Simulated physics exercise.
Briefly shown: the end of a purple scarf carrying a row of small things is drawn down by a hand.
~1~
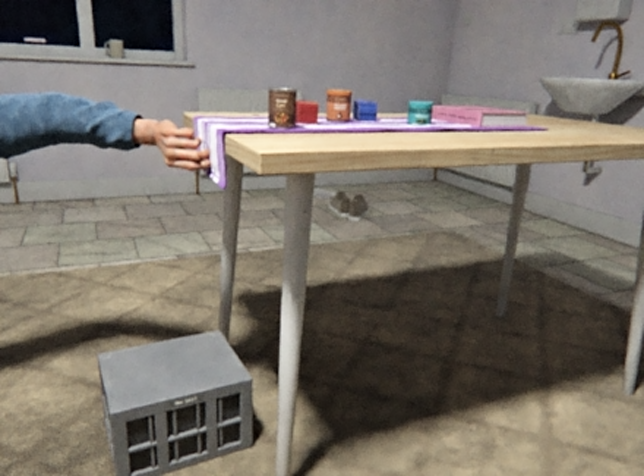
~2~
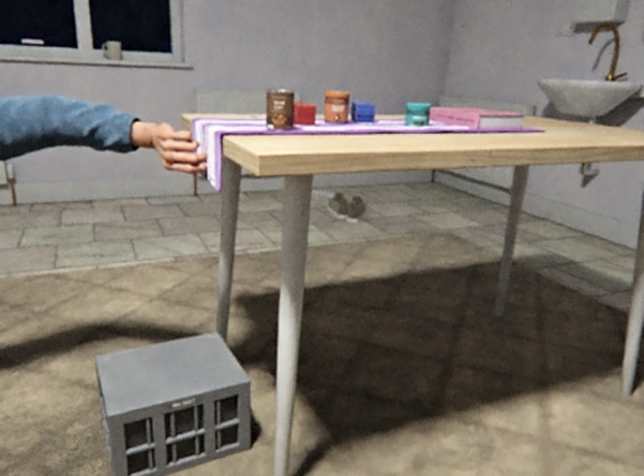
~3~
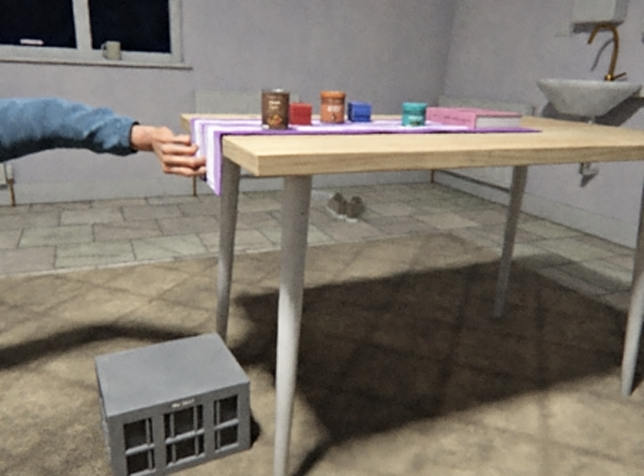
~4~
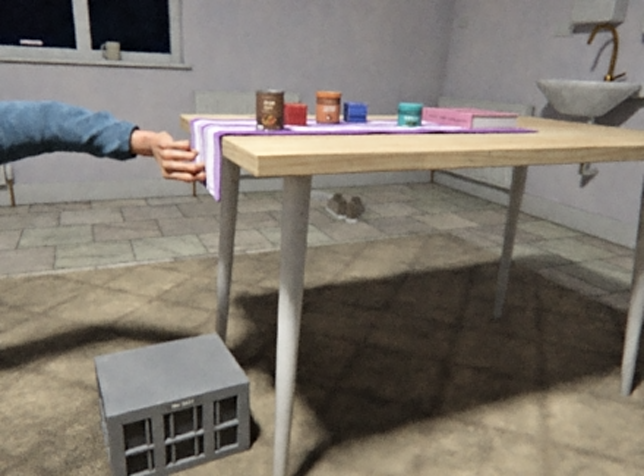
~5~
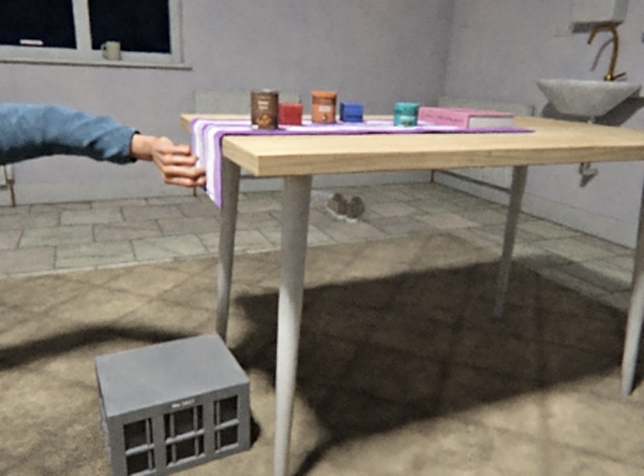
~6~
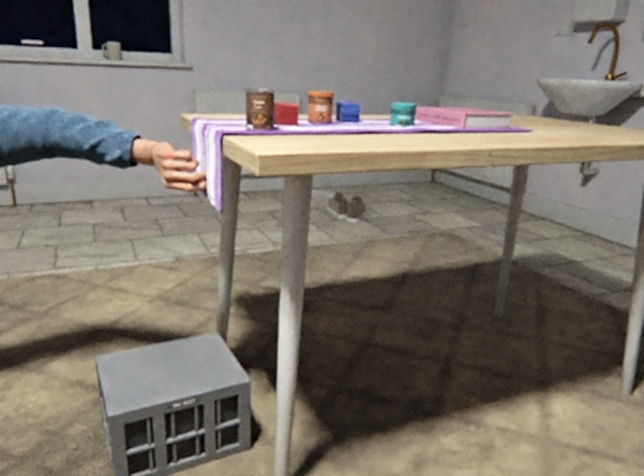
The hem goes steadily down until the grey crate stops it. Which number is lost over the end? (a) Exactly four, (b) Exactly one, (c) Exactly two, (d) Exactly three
The answer is a.
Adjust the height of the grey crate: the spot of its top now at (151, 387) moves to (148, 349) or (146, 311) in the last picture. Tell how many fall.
We'd see 3, then 2.
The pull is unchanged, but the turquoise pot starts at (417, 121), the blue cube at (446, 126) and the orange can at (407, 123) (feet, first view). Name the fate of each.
The turquoise pot remains up; the blue cube does not fall; the orange can stays on.
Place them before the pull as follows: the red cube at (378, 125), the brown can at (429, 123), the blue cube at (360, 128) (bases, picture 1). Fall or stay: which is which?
My call: The red cube takes a tumble; the brown can hangs on; the blue cube takes a tumble.
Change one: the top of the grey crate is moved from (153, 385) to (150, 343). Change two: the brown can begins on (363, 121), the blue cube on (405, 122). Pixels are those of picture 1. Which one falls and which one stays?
Brown can: Safe; blue cube: Safe.
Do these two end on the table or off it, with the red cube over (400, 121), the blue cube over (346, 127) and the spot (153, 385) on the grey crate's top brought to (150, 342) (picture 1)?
In the end the red cube is still on top and the blue cube is no longer on top.
Early on, hem near (206, 296); brown can and red cube gone.
Midway, hem on the crate; brown can, red cube, orange can and blue cube gone.
Finally, hem on the crate; brown can, red cube, orange can and blue cube gone. The table loses four.
